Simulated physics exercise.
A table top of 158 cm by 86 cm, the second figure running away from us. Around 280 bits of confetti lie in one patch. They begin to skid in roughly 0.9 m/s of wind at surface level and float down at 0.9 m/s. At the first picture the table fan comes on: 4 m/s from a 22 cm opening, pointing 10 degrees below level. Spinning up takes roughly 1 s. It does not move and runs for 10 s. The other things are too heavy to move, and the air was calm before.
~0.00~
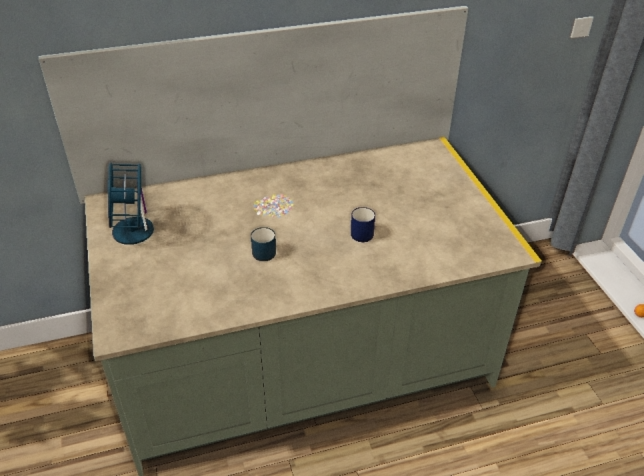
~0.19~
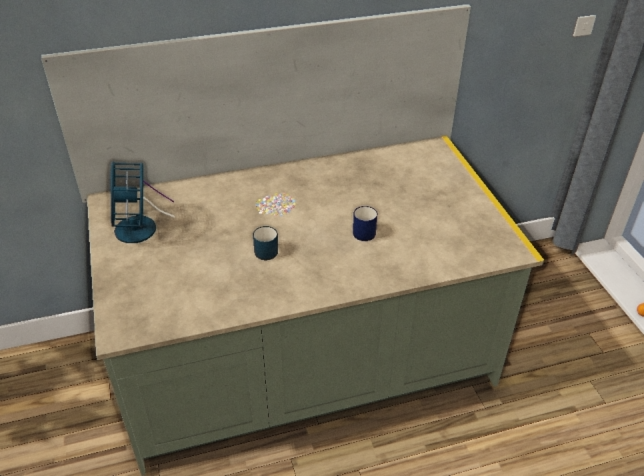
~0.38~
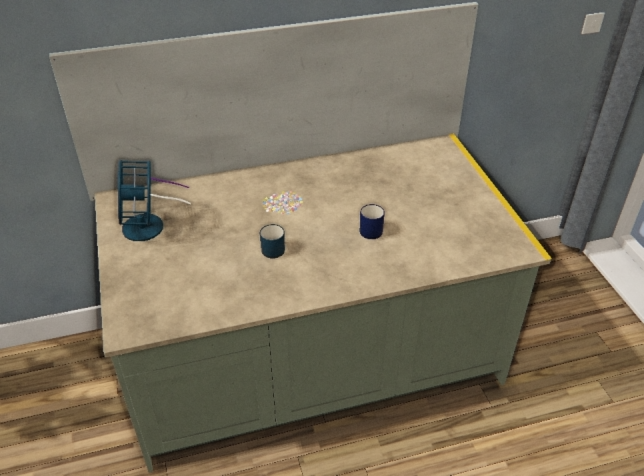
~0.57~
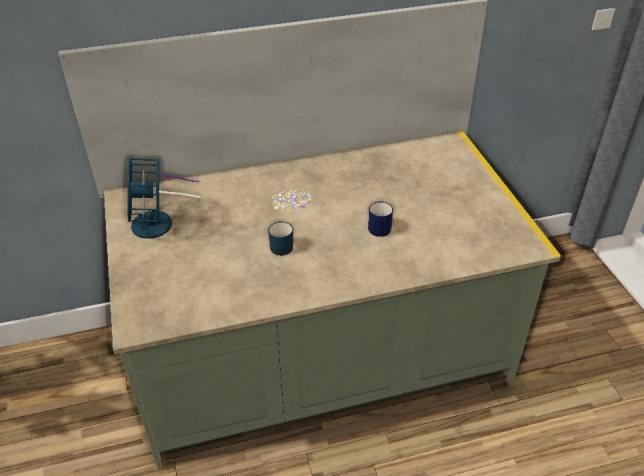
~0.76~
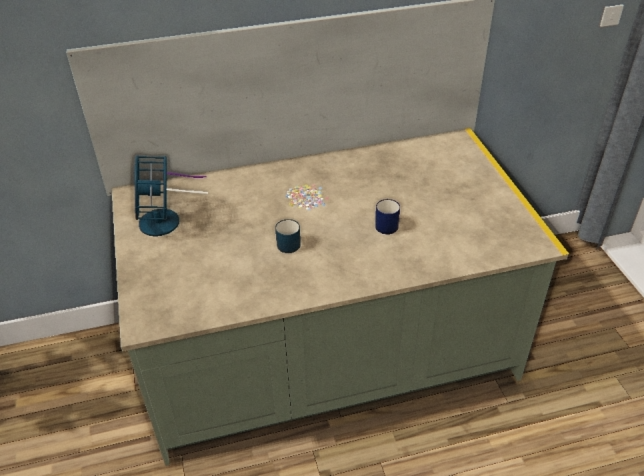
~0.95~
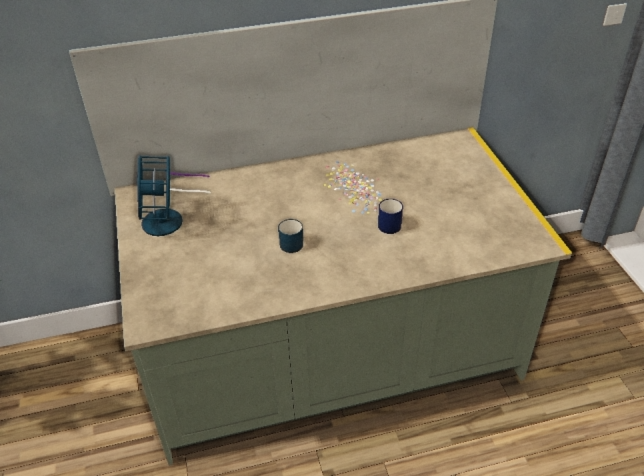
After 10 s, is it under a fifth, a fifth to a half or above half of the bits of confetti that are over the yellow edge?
Of the bits of confetti, above half end over the yellow edge.
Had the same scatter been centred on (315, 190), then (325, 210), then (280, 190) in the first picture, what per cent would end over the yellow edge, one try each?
In that order: 100 %, 100 %, 100 %.
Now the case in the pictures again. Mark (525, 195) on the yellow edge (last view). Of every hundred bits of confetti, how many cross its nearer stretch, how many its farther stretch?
About 15 % nearer and 80 % farther.
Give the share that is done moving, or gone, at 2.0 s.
Near 90 %.
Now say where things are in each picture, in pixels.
The middle of the bits of confetti is near (275, 206), none has stirred yet and the mouth of the table fan is at (125, 196), in the first frame.
The middle of the bits of confetti is near (277, 205), none has stirred yet and the yellow edge is centred on (490, 191), in the second frame.
The middle of the bits of confetti is near (284, 203), none has stirred yet, the top of a mug is at (272, 232) and the top of a mug is at (373, 212), in the third frame.
The middle of the bits of confetti is near (293, 200) and none has stirred yet, in the fourth frame.
The middle of the bits of confetti is near (305, 196), the farthest in sight from the table fan is at (327, 198) and about 50 % have left their places, in the fifth frame.
The middle of the bits of confetti is near (356, 186), the farthest in sight from the table fan is at (378, 179) and all have left their places, in the sixth frame.
After 2.0 s the count stands so, 91 % are over the yellow edge.
After 3.2 s the count stands so, 98 % are over the yellow edge.
After 5.5 s the count stands so, 99 % are over the yellow edge.
After 10.0 s, at the end, 99 % are over the yellow edge.
